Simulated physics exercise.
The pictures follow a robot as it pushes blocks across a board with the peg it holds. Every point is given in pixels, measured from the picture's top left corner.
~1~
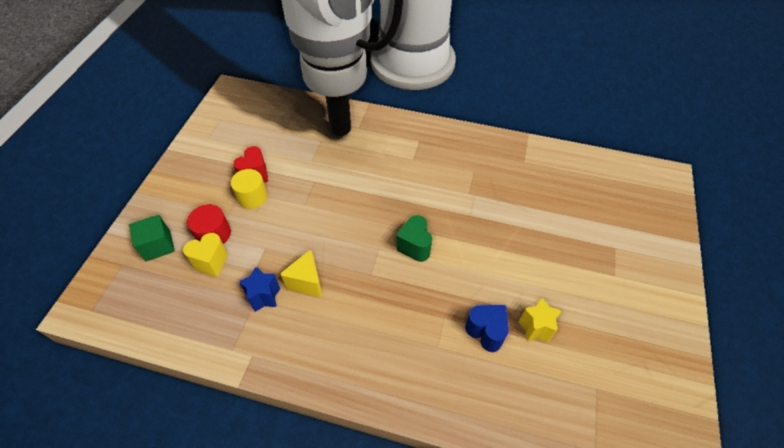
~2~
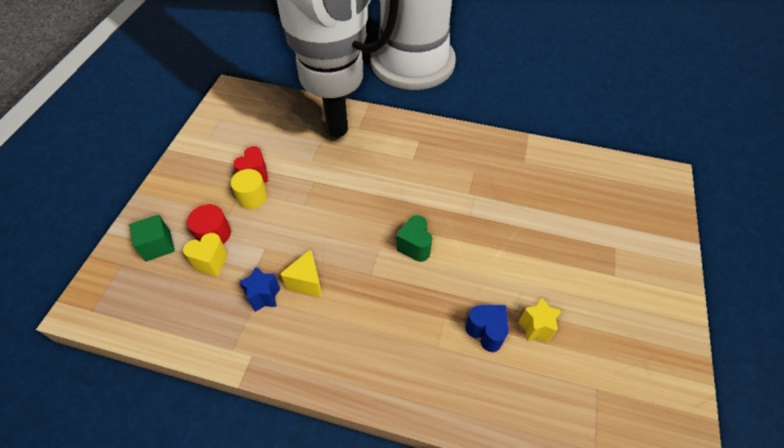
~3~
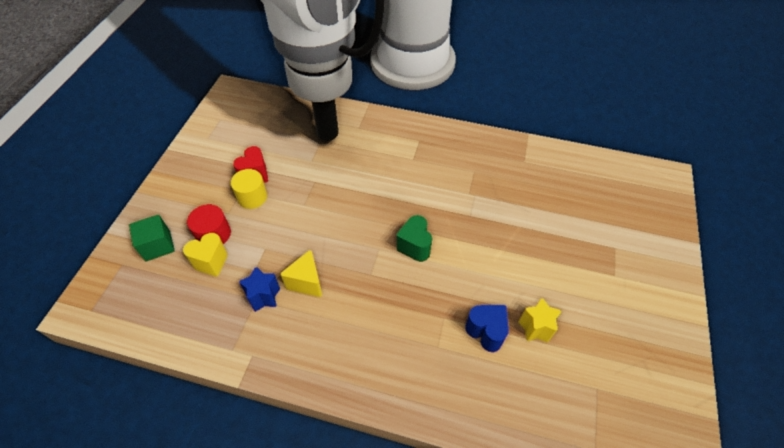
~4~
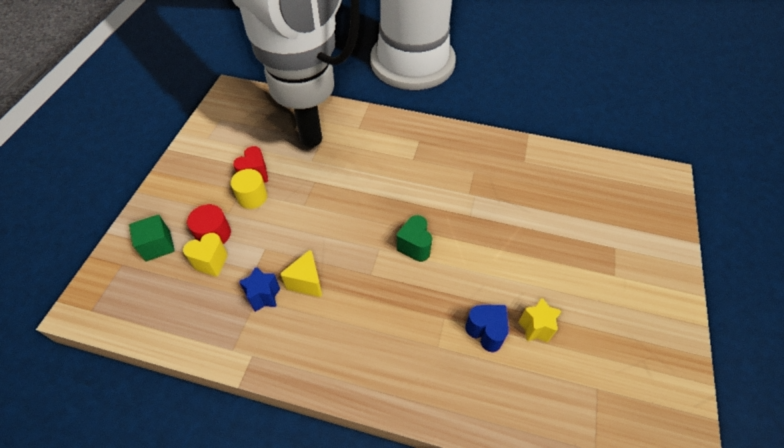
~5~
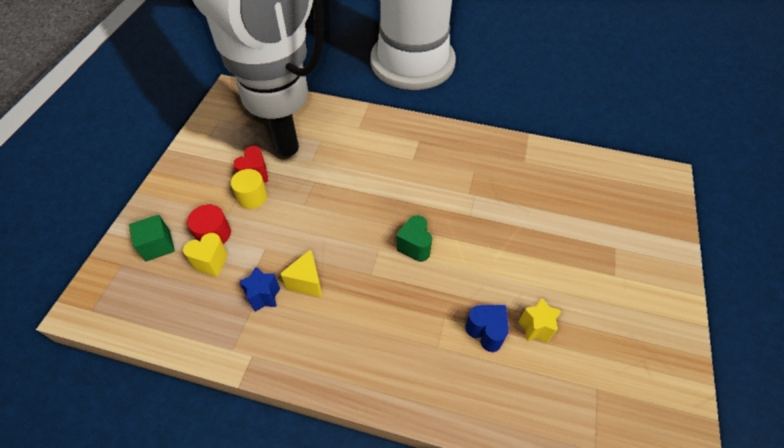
A robotic arm with a black tip moved slowly left across the back of a wooden board, drawing close to the red heart and yellow round block, while all the colored blocks stayed still.
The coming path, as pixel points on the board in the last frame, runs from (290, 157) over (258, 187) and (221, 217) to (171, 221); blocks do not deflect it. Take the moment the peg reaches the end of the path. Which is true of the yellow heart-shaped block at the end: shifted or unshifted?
Once the path ends, it is somewhere new.
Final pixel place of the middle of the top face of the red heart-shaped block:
The middle of its upper face should be somewhere near (221, 170).
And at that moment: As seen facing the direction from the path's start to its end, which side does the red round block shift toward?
It moves off to the left.
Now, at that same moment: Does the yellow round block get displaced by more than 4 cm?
Yes, it checks out.
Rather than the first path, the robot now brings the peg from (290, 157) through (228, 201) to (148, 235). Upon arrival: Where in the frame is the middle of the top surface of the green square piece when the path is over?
My estimate: (129, 244).
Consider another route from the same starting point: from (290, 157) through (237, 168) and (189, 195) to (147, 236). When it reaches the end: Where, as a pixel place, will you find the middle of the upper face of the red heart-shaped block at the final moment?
It should be at about (213, 177).
On the path given first. One third of the way, peg (255, 179); yellow round block (238, 190); red heart-shaped block (228, 166), turned 25° clockwise.
Two thirds of the way, peg (217, 210); yellow heart-shaped block (200, 260), turned 20° anticlockwise; red round block (181, 242); yellow round block (213, 224); red heart-shaped block (221, 170), turned 55° clockwise.
At the end, peg (166, 213); yellow heart-shaped block (200, 260), turned 25° anticlockwise; red round block (180, 244); yellow round block (211, 225); red heart-shaped block (221, 170), turned 55° clockwise.
